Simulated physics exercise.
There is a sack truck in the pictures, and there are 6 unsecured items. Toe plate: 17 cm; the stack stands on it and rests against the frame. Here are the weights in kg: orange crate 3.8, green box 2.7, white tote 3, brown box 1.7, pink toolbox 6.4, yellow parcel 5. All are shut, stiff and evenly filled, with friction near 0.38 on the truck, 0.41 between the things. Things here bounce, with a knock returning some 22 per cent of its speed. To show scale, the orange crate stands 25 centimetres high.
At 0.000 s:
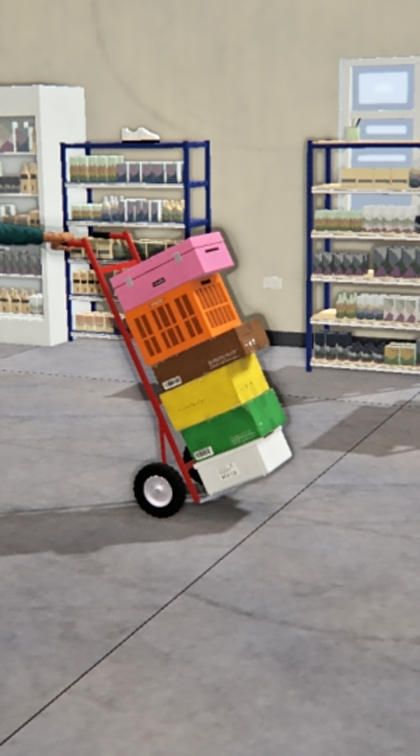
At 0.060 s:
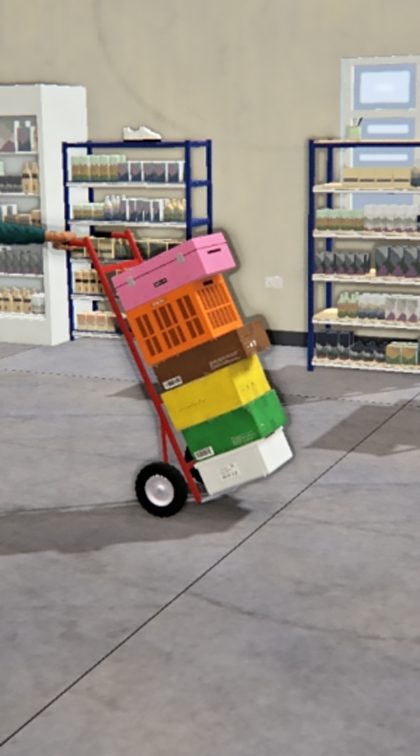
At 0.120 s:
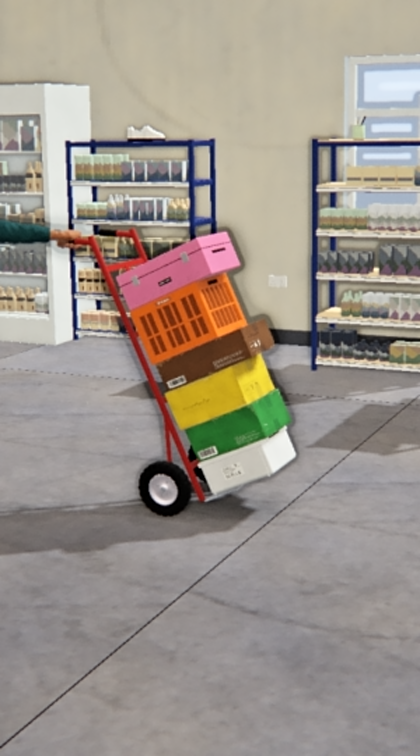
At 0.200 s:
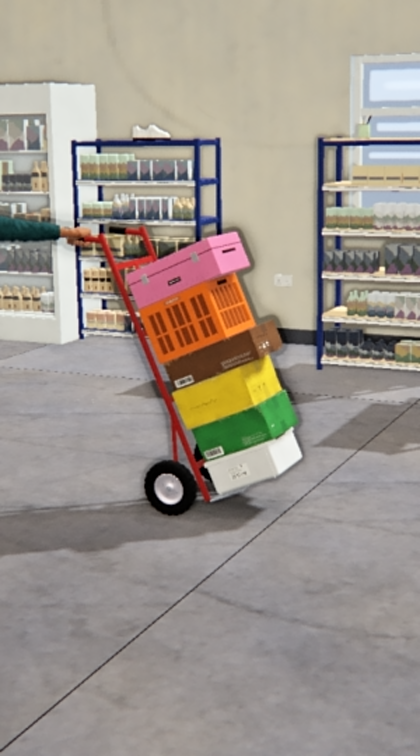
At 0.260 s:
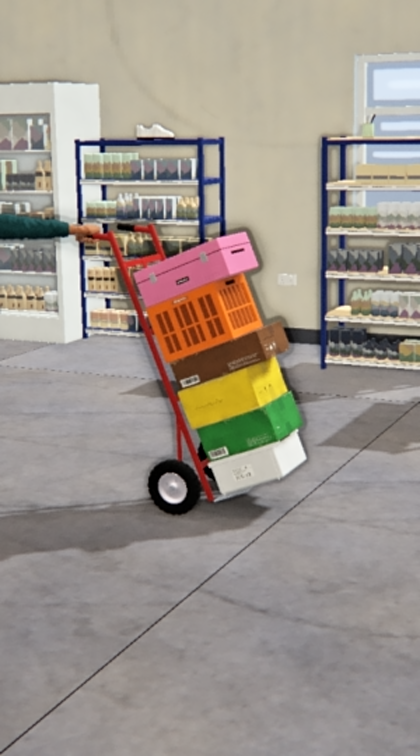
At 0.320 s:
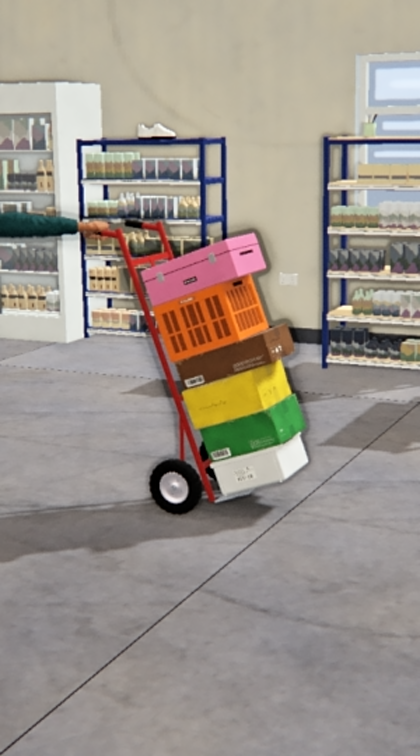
In a storeroom with stocked shelves, a green-sleeved arm holds a red sack truck leaning back under a stack of six coloured boxes and crates, first keeping it nearly still, then tilting it slightly more upright.
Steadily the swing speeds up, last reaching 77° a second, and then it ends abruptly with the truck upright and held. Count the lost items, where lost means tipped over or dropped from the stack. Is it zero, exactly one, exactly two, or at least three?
It is at least three.
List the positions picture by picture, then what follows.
The first picture shows leaning back 25°; orange crate (183, 320); green box (234, 426).
The second picture shows leaning back 25°; pink toolbox (174, 272); yellow parcel (217, 392).
The third picture shows leaning back 25°; white tote (249, 460); brown box (216, 355).
The fourth picture shows leaning back 23°; pink toolbox (188, 271); yellow parcel (228, 392).
The fifth picture shows leaning back 22°; white tote (259, 461); brown box (230, 355).
The sixth picture shows leaning back 20°; orange crate (211, 318); green box (254, 429).
After 1.02 s, truck upright; orange crate tipped 22° from how it sat near (323, 342); green box tipped 21° from how it sat near (286, 450); pink toolbox tipped 22° from how it sat.
After 1.42 s, truck upright; orange crate, brown box, pink toolbox and yellow parcel now dropped from the stack; green box tipped 60° from how it sat near (328, 467); white tote tipped 60° from how it sat.
After 1.72 s, truck upright; green box on its side near (359, 477); white tote on its side.
At rest (3.3 s), dropped from the stack, orange crate, green box, brown box, pink toolbox and yellow parcel; tipped over on the truck, white tote. Seen from the same camera at the end, green box near (352, 478).
